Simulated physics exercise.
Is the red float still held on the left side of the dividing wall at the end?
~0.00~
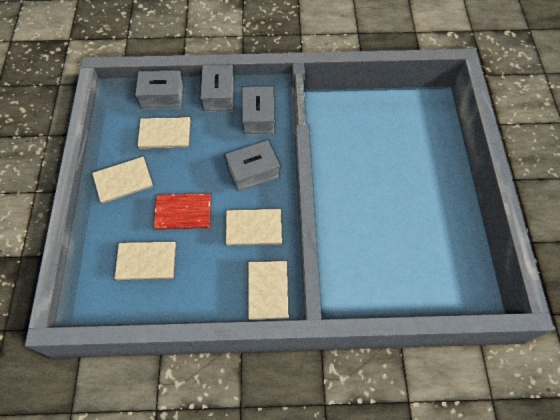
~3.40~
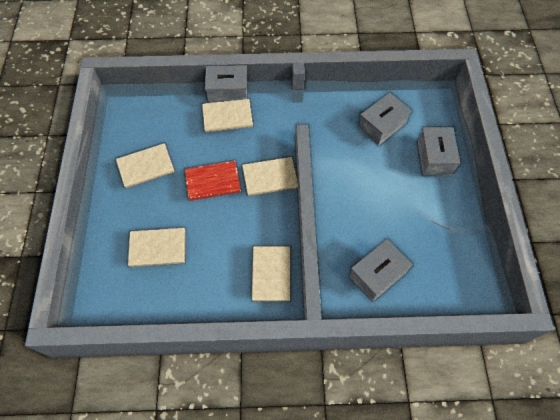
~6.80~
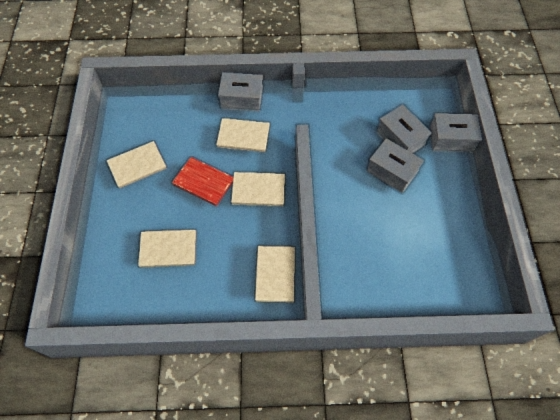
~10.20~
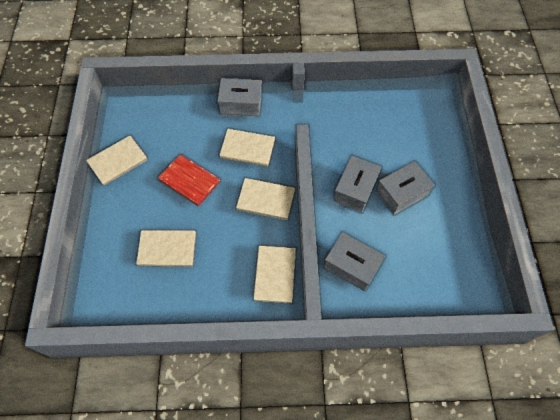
Yes, the red float is held back and is still on the left side of the dividing wall at the end.
